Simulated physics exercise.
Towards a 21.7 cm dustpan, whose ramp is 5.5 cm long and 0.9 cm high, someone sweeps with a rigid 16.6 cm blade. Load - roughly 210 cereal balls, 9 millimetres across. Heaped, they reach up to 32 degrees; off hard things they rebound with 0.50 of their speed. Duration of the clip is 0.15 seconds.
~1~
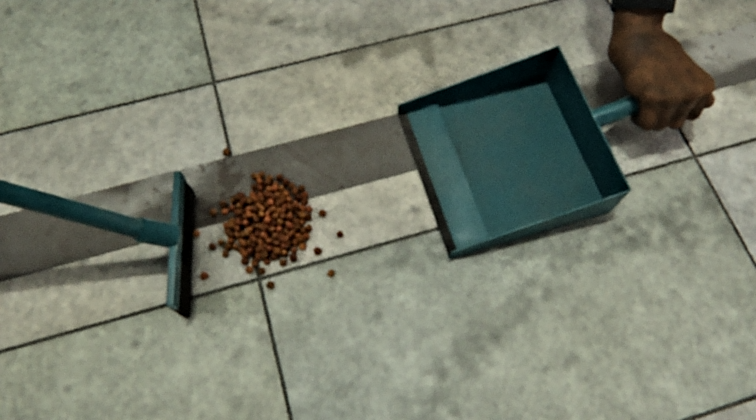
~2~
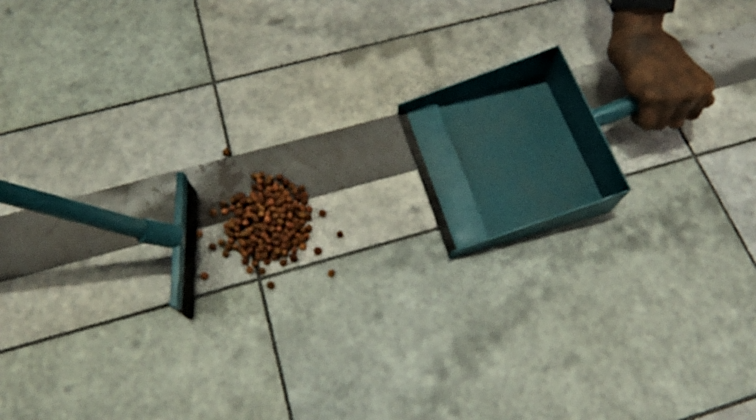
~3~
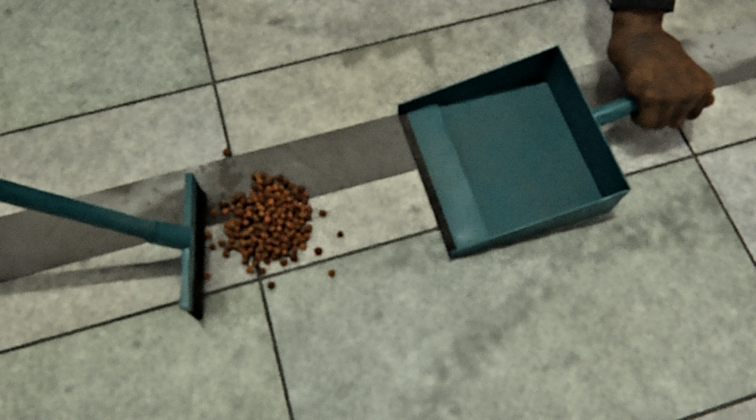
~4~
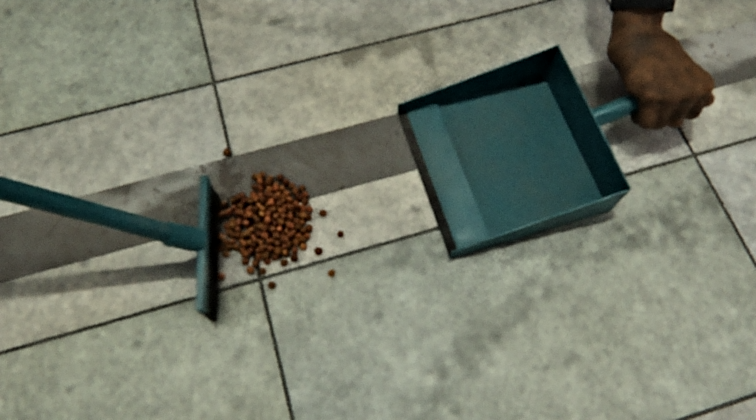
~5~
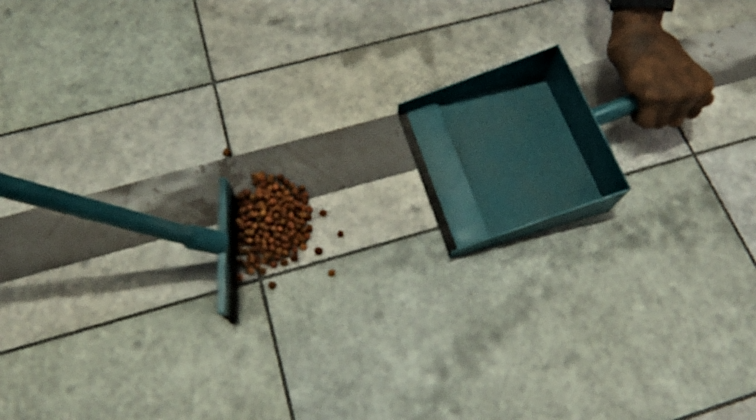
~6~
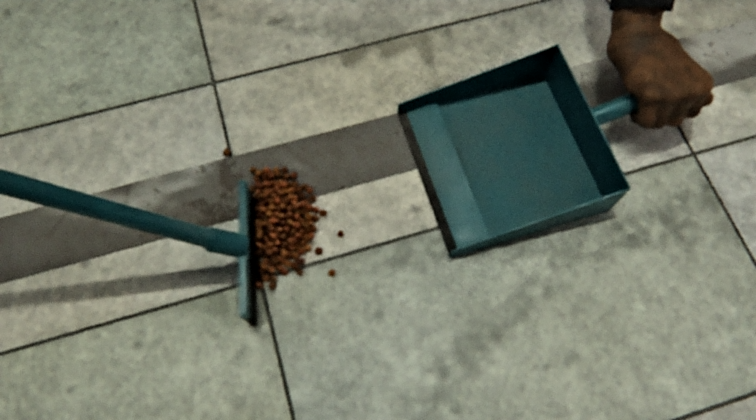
A teal blade on a long handle slides slowly rightward from the left, meets a loose heap of small reddish-brown balls and pushes it together, nudging it slightly right. The scene is a grey tiled floor crossed by a darker band, viewed from above by a still camera. At the right, a hand in a dark sleeve grips a teal dustpan, keeping it motionless.
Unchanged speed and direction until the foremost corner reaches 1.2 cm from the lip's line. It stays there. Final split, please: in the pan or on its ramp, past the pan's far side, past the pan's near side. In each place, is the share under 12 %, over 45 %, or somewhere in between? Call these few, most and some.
I would put it this way: Pan some, far side few, near side some.
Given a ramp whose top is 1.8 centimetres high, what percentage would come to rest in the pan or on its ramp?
Estimated share: Around 20 in a hundred.
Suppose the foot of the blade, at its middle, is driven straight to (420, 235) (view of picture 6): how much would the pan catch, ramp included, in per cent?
About 40 per cent.
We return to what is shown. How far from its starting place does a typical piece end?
Median: Approx. 24 cm.
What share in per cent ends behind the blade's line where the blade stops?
Something like 40 per cent, roughly.
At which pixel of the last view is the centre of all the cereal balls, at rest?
About (442, 218).
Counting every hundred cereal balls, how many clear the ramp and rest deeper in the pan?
Near 10 per cent, I'd say.
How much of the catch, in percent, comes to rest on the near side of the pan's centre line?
I'd say near 100 per cent.
Then, 0.15 s after the last picture, middle of the blade 12 cm from the lip; 0 % over the lip, far side 0 %, near side 10 %.
Then, 0.24 s after the last picture, middle of the blade 6 cm from the lip; 0 % over the lip, far side 0 %, near side 25 %.
Then, 0.48 s after the last picture, middle of the blade 3 cm from the lip; 25 % over the lip, far side 0 %, near side 30 %.
In the end, pan 25 %, far side 0 %, near side 30 %, in front of the lip or behind the blade 40 %.
